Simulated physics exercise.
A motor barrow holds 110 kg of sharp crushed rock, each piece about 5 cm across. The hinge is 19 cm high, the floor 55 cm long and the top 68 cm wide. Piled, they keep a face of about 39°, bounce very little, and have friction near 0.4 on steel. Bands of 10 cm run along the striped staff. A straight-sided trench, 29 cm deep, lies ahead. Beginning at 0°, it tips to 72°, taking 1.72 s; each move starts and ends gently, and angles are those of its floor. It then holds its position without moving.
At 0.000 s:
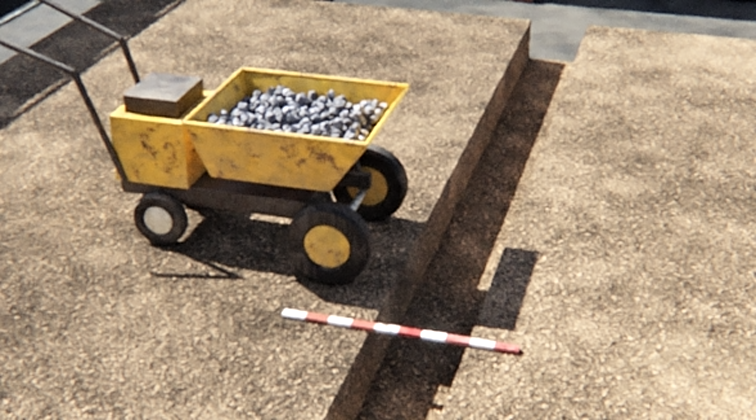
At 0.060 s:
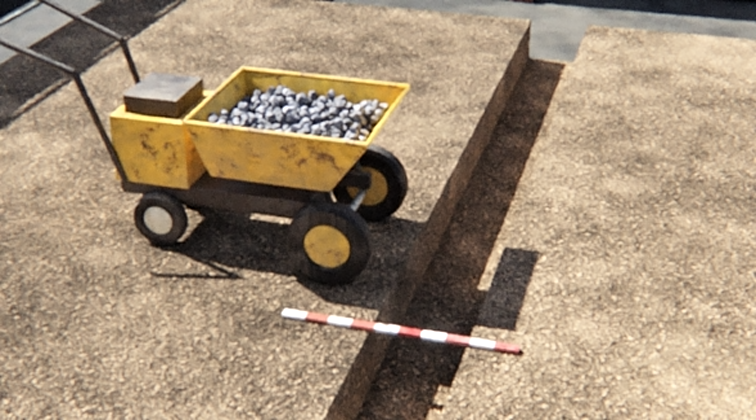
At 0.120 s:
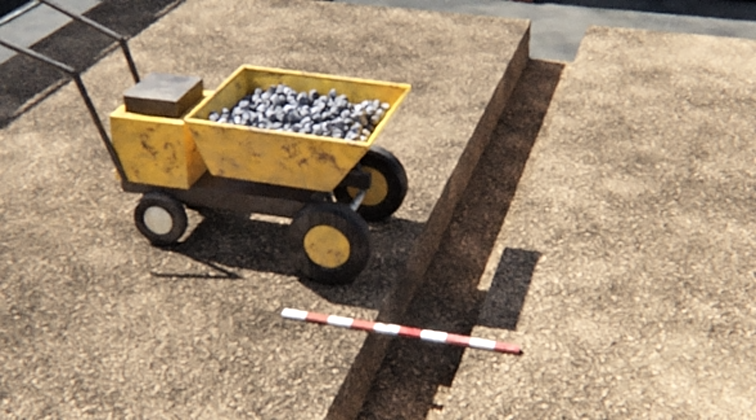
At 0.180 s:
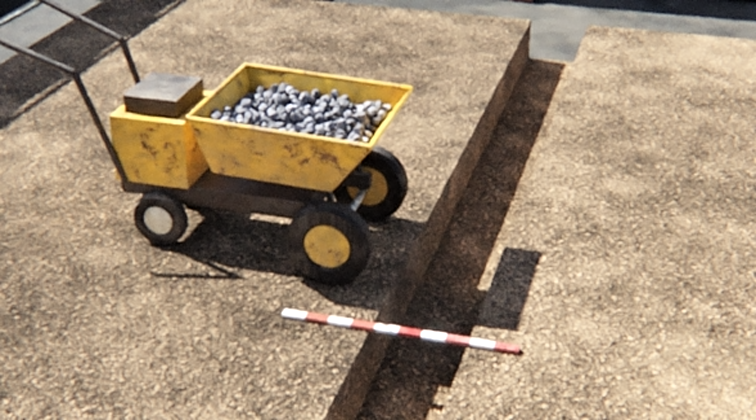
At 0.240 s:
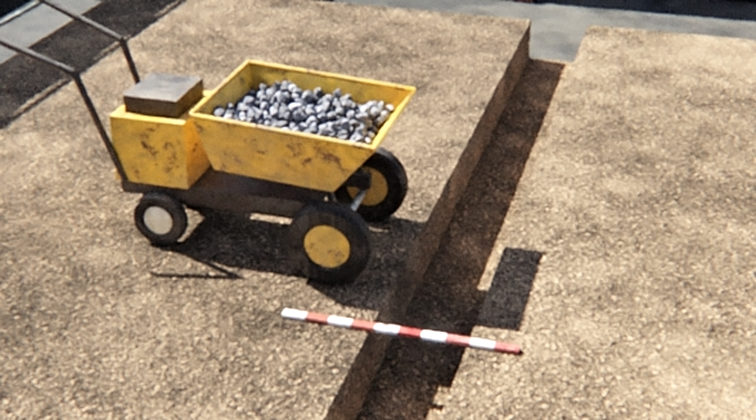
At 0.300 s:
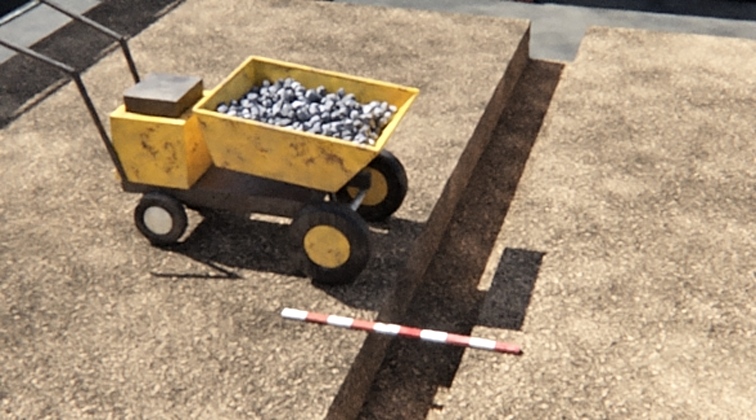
The yellow skip of grey stones tilts slightly forward on its barrow beside a trench.
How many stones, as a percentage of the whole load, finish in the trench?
Roughly 62 per cent of the load ends up in the trench.
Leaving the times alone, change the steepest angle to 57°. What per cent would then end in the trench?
I'd expect around 10 in a hundred.
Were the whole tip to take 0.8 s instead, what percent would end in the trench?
In that case, around 55%.
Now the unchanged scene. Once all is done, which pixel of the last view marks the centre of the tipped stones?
I'd put it close to (479, 298).
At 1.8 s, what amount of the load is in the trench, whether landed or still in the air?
Roughly 15% by that time.
After 1.3 s the floor is at 61°; 100 % in the skip; the foremost stones are at (453, 213).
After 1.8 s the floor is at 72°; 77 % in the skip, 14 % in the trench, 9 % past the trench; the foremost stones are at (537, 273).
After 2.2 s the floor is at 72°; 47 % in the skip, 29 % in the trench, 24 % past the trench; the foremost stones are at (601, 271).
After 4.1 s the floor is at 72°; 13 % in the skip, 62 % in the trench, 25 % past the trench; the foremost stones are at (616, 271).
